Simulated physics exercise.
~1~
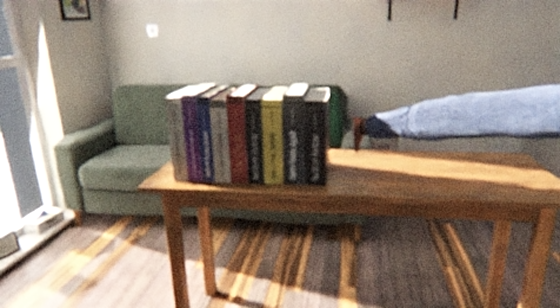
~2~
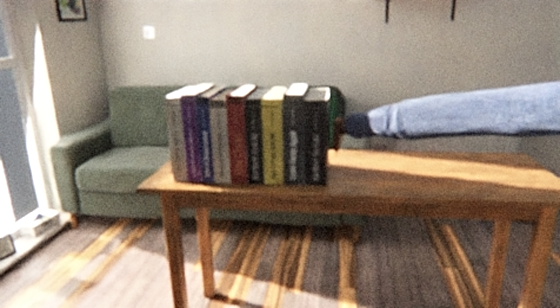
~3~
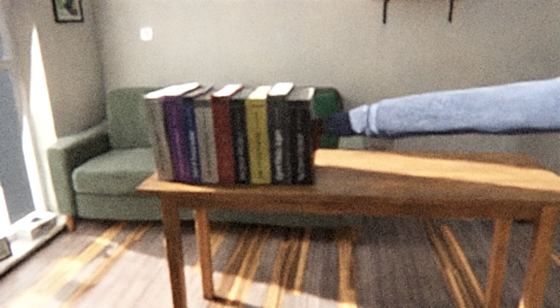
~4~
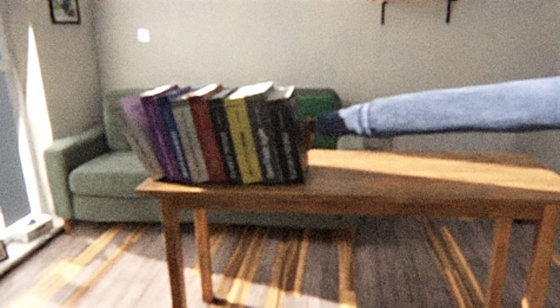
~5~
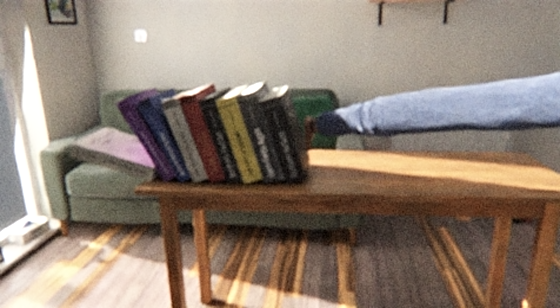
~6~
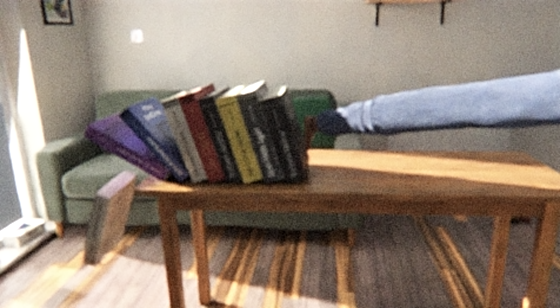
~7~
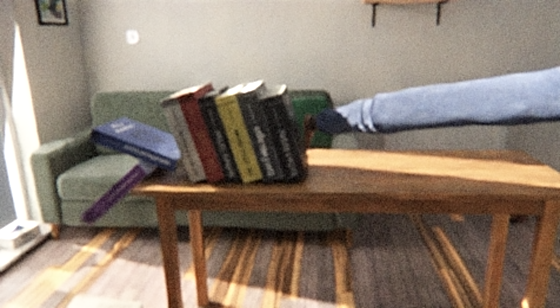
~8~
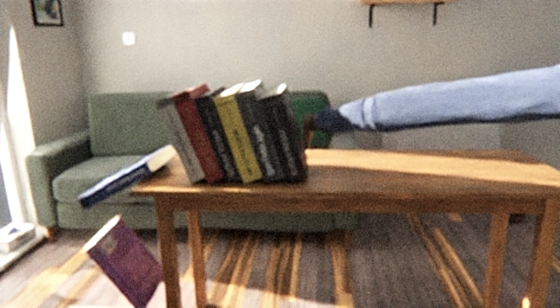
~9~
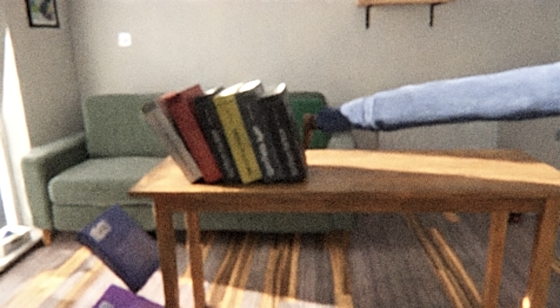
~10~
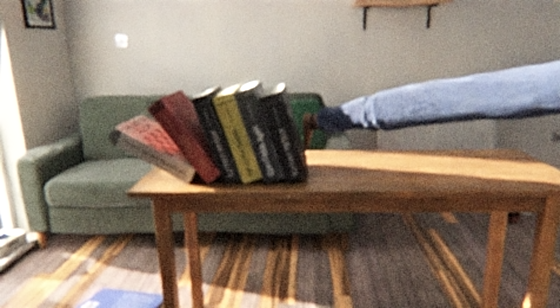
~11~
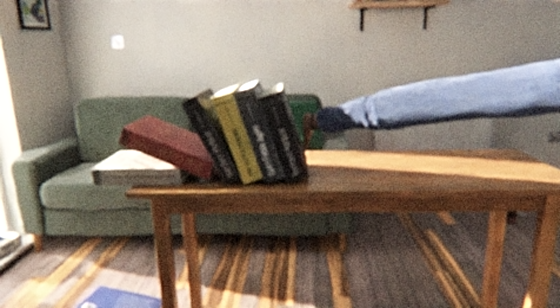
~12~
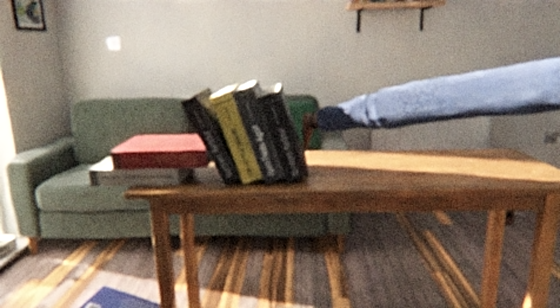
In this clip, a blue-sleeved hand pushes an upright row of book-like files leftward along a wooden table until they lean and several, including the purple and blue ones, drop off the left edge, leaving a red one lying flat and overhanging beside the still-leaning rest.
